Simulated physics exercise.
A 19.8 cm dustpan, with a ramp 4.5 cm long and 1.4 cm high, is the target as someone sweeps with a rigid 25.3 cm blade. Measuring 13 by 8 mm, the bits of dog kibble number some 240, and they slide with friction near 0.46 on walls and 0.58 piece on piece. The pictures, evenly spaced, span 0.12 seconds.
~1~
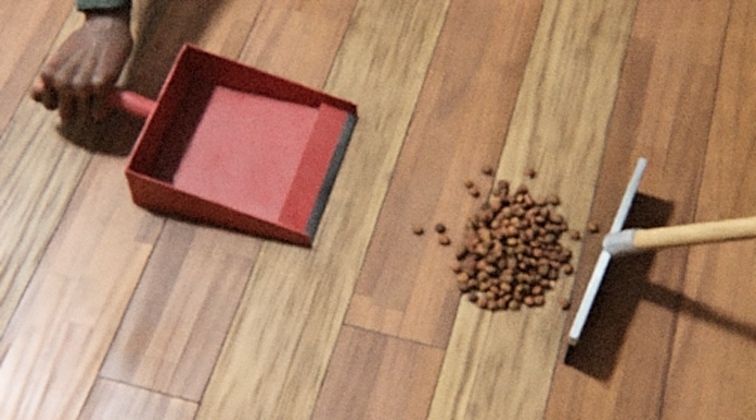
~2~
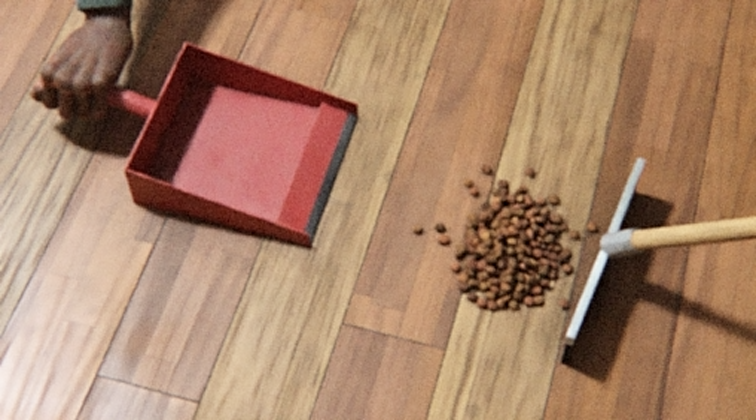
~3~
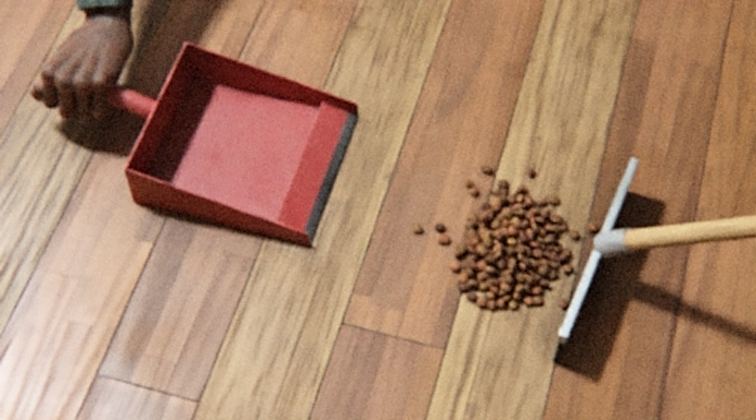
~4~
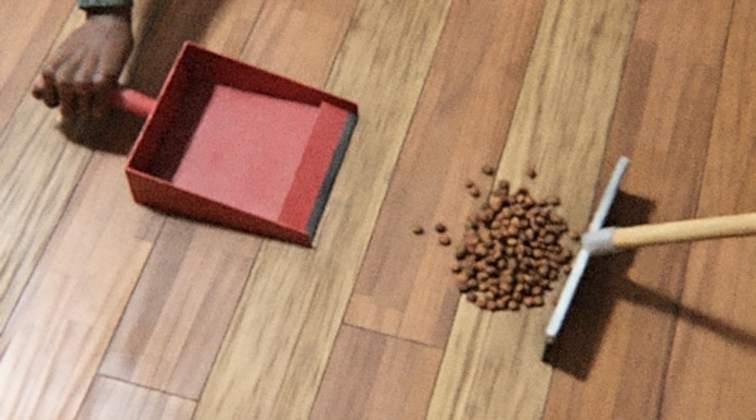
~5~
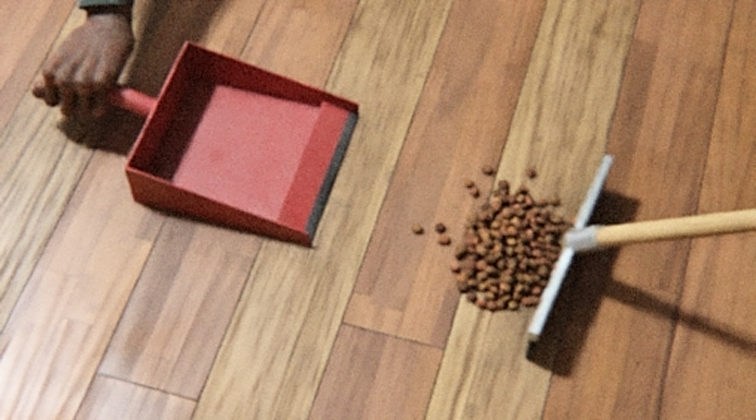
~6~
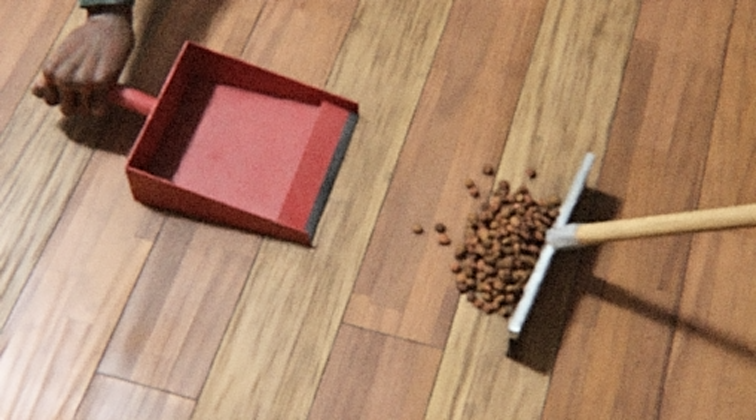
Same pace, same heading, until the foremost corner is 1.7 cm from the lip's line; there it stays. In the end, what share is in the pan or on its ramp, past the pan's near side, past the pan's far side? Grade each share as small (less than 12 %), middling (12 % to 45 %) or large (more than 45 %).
Pan - middling, near side - middling, far side - small.
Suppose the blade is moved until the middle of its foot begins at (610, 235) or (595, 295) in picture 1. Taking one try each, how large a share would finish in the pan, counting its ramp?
About 35 and 20 per cent.
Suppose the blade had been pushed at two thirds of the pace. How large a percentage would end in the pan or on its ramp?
Then about 20 per cent.
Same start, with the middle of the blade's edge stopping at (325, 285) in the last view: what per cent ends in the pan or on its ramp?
That would come to near 10 percent.
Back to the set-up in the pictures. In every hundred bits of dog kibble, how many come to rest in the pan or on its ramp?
Result: Roughly 25 %.
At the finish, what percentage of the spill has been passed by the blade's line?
Close to 10 percent.
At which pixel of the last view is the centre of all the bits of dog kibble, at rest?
Around (324, 201).
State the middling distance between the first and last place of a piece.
I'd say near 24 cm.
Then, 0.15 s after the last picture, middle of the blade 14 cm from the lip; 0 % over the lip, far side 0 %, near side 15 %.
Then, 0.24 s after the last picture, middle of the blade 7 cm from the lip; 0 % over the lip, far side 5 %, near side 20 %.
Then, 0.47 s after the last picture, middle of the blade 3 cm from the lip; 25 % over the lip, far side 5 %, near side 20 %.
In the end, pan 25 %, near side 20 %, far side 5 %, in front of the lip or behind the blade 50 %.
